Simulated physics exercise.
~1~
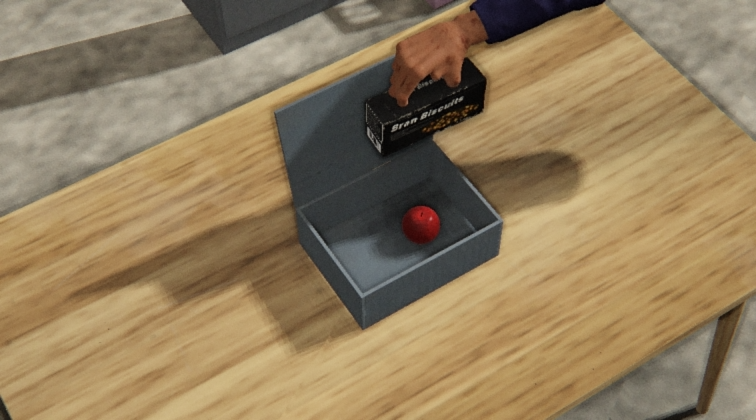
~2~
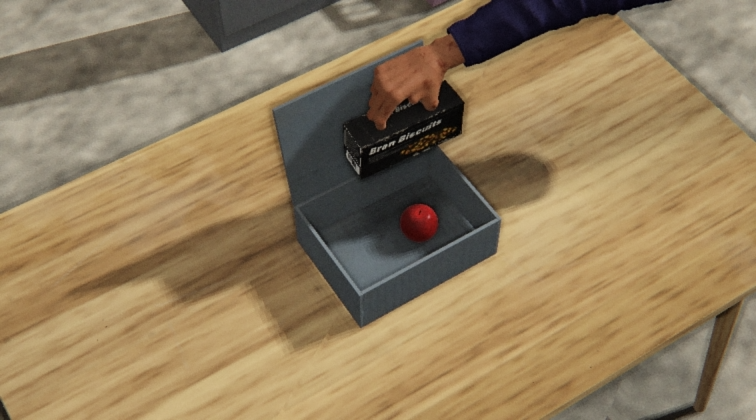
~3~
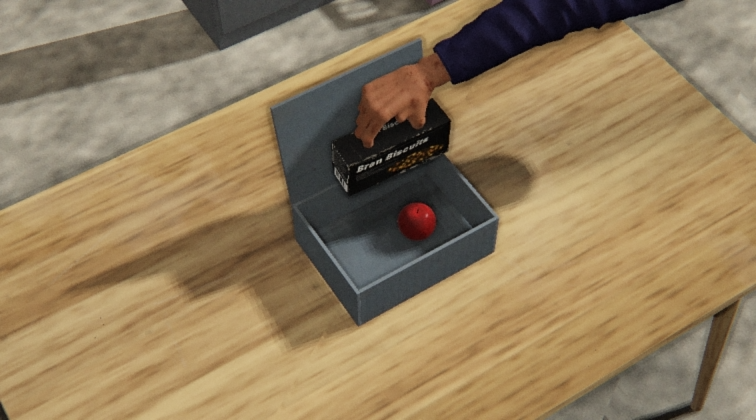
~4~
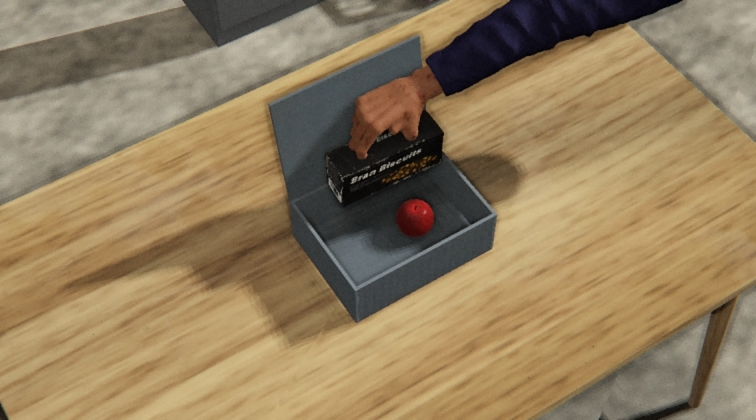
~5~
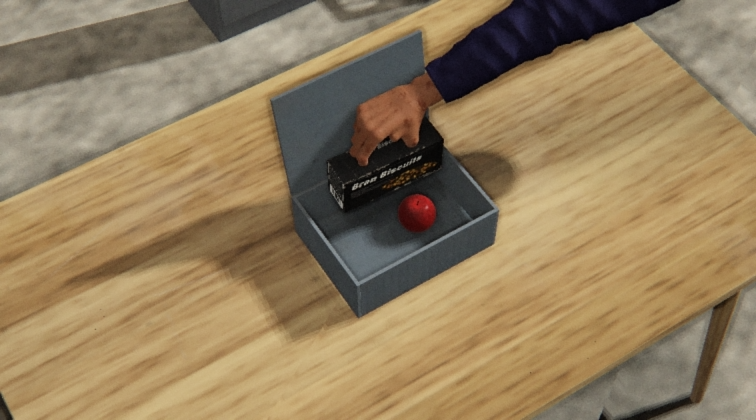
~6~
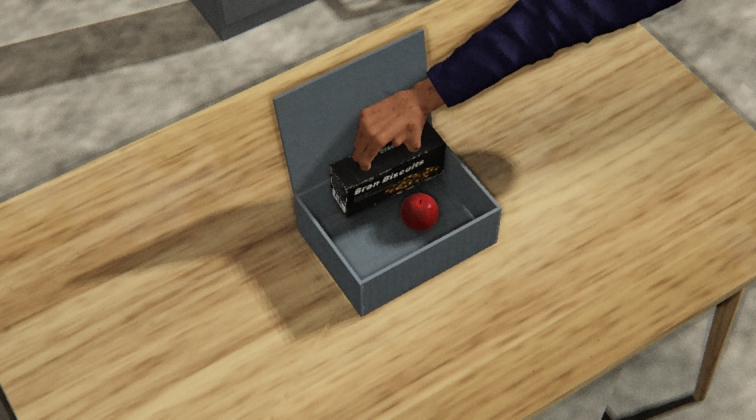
At first, a hand holds a black carton of biscuits above an open gray case with a red apple inside, on a wooden table. The hand moves the carton left and lowers it toward the back of the case. It then enters the case behind the apple, the hand still gripping it.
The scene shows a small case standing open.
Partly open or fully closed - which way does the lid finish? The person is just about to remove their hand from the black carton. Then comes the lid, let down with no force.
Fully closed.
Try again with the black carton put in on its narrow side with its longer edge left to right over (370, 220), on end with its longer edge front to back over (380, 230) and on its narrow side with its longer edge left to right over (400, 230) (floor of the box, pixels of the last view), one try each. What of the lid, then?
Okay, so first it closes properly, then it doesn't close, and last it closes properly.
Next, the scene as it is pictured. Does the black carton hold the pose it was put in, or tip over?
As it turns out, the black carton keeps its original angle.
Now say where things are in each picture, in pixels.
In the first frame, still above its spot; black carton (425, 106); red apple (421, 225).
In the second frame, still above its spot; black carton (404, 129); red apple (419, 223).
In the third frame, still above its spot; black carton (391, 147); red apple (417, 222).
In the fourth frame, still above its spot; black carton (385, 158); red apple (415, 218).
In the fifth frame, still above its spot; black carton (385, 164); red apple (417, 213).
In the sixth frame, put in, still held; black carton (388, 169); red apple (420, 212).
Then, 0.90 s on from there, lid starting down; black carton shifted a little near (392, 188); red apple shifted a little.
Then, 1.60 s on from there, lid 58° above the rim; black carton shifted a little near (392, 188); red apple shifted a little.
Then, 2.00 s on from there, lid 22° above the rim; black carton shifted a little near (392, 188); red apple shifted about its own width.
In the end, lid shut; moved from the start, red apple and black carton. At the end, from the last picture's camera, black carton near (392, 188).
